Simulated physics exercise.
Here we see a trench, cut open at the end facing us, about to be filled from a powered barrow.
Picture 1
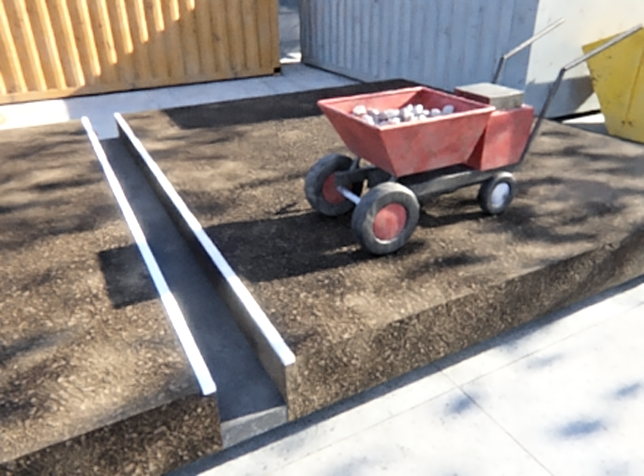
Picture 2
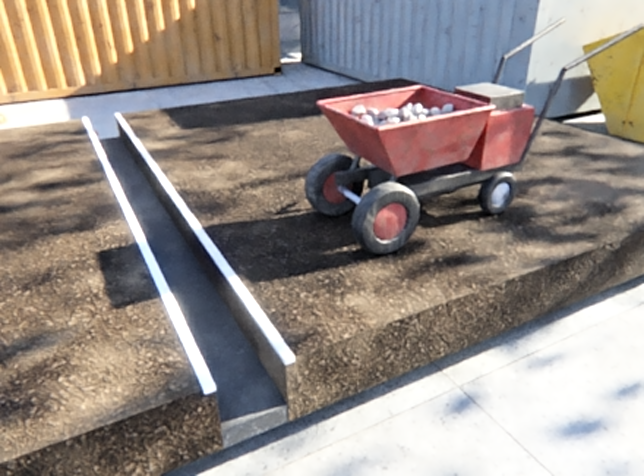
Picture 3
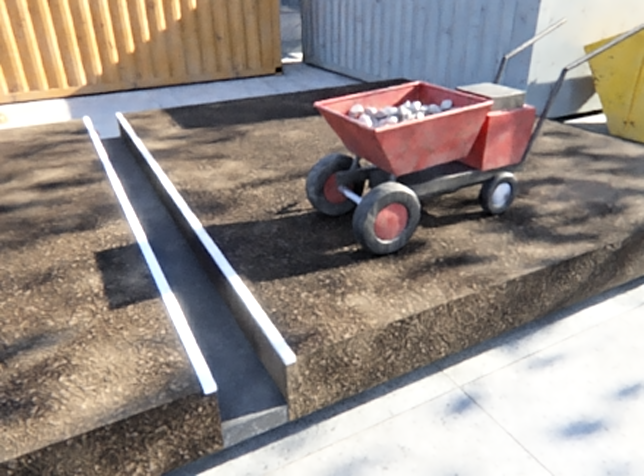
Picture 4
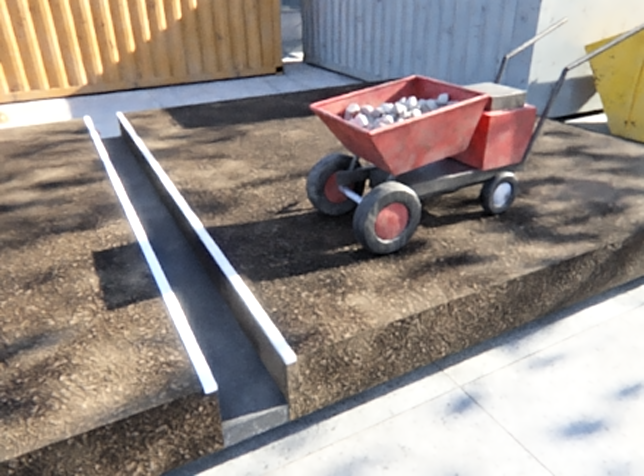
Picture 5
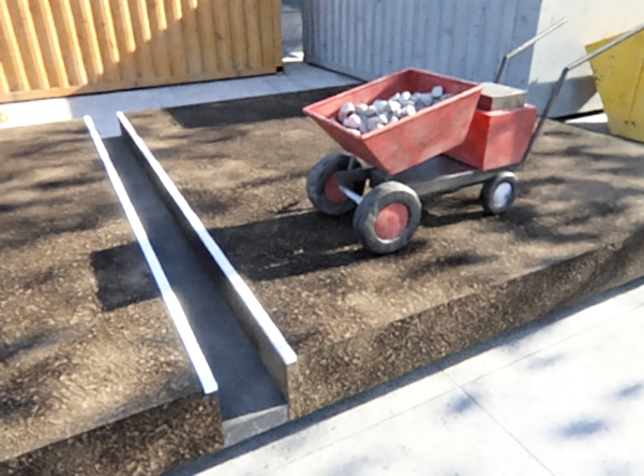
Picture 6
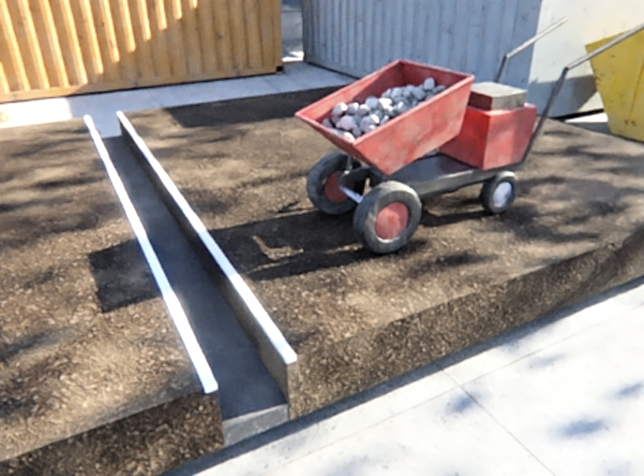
In the video, a red wheeled barrow loaded with grey broken stones stands on dark ground to the right of a narrow open-ended trench; its skip is level at first, then gradually tilts toward the trench.
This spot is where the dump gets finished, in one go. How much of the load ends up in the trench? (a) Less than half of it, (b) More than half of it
a, less than half of it.
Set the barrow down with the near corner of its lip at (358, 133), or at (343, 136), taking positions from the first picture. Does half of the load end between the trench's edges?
Run 1 - a majority. Run 2 - a majority.
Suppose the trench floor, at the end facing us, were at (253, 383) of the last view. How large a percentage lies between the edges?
About 30 per cent.
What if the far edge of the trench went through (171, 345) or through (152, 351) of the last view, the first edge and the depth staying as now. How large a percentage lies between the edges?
First try: About 30 %; second try: About 30 %.
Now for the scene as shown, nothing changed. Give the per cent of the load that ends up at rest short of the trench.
My estimate is close to 60 in a hundred.
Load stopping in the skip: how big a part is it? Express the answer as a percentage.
Some 10 in a hundred.
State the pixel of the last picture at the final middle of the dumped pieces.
Close to (246, 256) in the last picture.
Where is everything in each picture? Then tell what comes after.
In the first picture, lip of the skip (379, 129), level; top of the load (415, 124), broken stones; first edge of the trench (260, 318); far edge (187, 341), the trench over half as wide as the skip, and about as deep as wide.
In the second picture, lip of the skip (378, 130), level; top of the load (415, 123).
In the third picture, lip of the skip (375, 131), tipped barely; top of the load (413, 121).
In the fourth picture, lip of the skip (369, 134), tipped a little; top of the load (417, 115).
In the fifth picture, lip of the skip (362, 138), tipped a little; top of the load (412, 110).
In the sixth picture, lip of the skip (353, 144), tipped clearly; top of the load (415, 108); first edge of the trench (262, 316); far edge (189, 339).
Just after the last frame, skip tipped steeply; every one in the skip.
A moment on, skip tipped right over; the larger part in the skip; roughly a quarter short of the trench; just a few falling.
Further on, skip tipped right over; roughly a quarter in the skip; roughly half short of the trench; roughly a quarter in or heaped over the trench.
When it is over, skip tipped right over; about a tenth in the skip; roughly two thirds short of the trench; roughly a quarter in or heaped over the trench; not one beyond it.
